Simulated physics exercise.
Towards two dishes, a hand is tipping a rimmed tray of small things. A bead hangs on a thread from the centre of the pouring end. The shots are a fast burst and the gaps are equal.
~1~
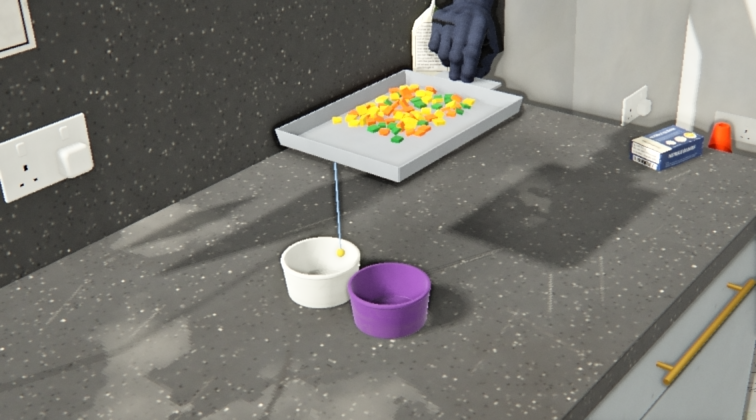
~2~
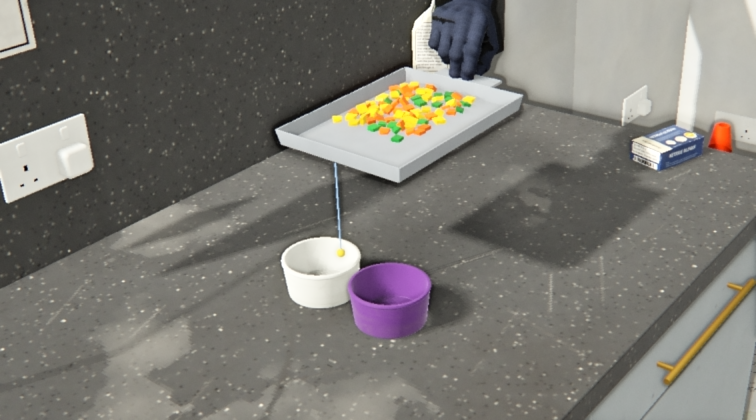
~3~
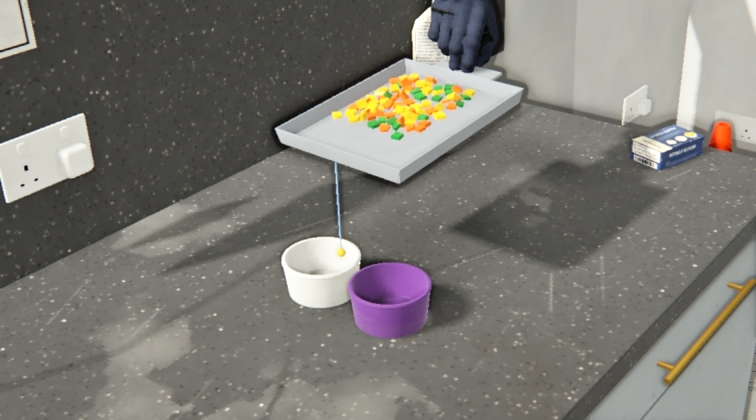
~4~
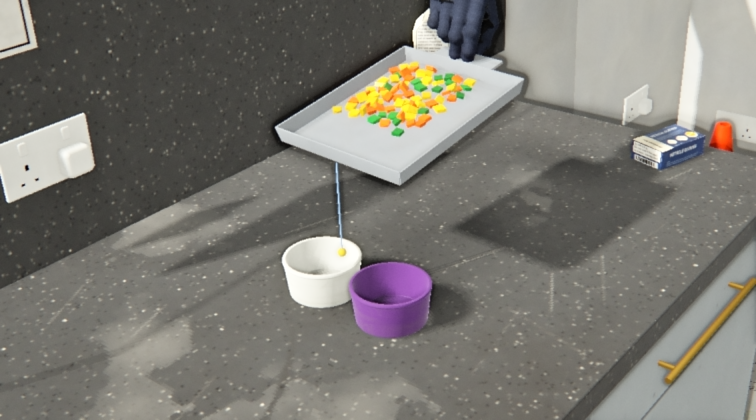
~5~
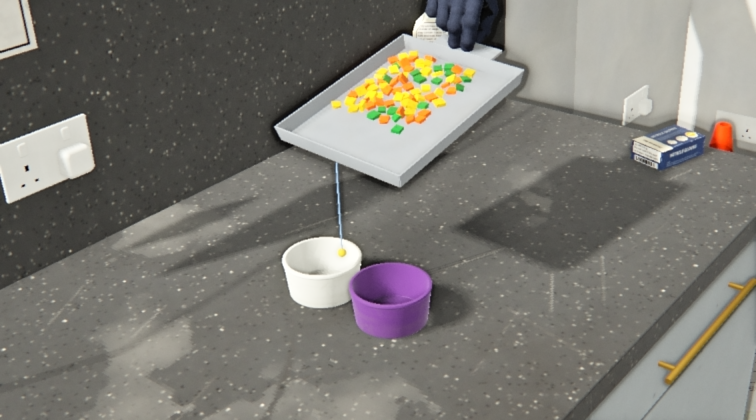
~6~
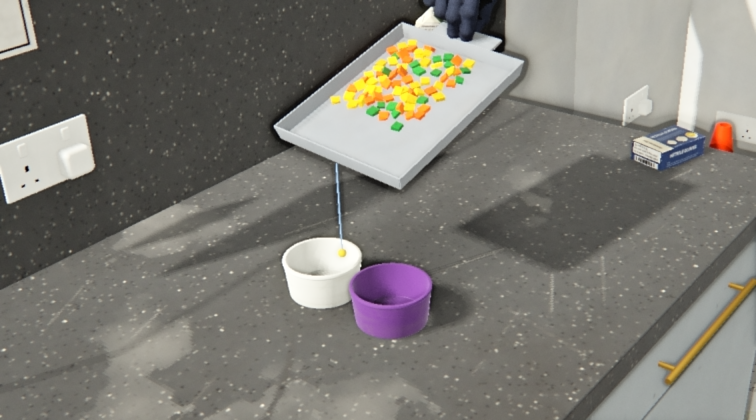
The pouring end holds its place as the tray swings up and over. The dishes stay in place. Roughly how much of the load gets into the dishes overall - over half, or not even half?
Over half gets in.
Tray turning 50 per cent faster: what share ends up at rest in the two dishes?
Near 60 in a hundred.
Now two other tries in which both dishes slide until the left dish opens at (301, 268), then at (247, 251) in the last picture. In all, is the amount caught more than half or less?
Well, in excess of half at the first spot and not up to half at the second.
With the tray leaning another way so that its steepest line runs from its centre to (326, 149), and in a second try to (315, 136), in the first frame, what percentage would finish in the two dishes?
Roughly 30 % in the first case and 40 % in the second.
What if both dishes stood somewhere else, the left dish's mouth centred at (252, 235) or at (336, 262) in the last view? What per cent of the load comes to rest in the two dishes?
First 0 per cent, second 60 per cent.
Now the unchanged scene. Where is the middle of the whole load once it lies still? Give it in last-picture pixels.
Resting centre, last frame: Roughly (388, 316).
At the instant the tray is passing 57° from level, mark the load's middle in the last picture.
Somewhere about pixel (377, 157).
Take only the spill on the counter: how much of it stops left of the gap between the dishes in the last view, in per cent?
That's about 90 per cent of the spill.
Soon after the last picture, tray tipped steeply; nearly all on the tray; a stray few in the air.
A little later, tray tipped right over; most on the tray; a small part in the right dish; a small part outside both; a stray few in the air.
Later still, tray tipped past a quarter turn; most in the right dish; about a quarter outside both.
At rest, tray tipped past a quarter turn; most in the right dish; none in the left dish; about a quarter outside both.
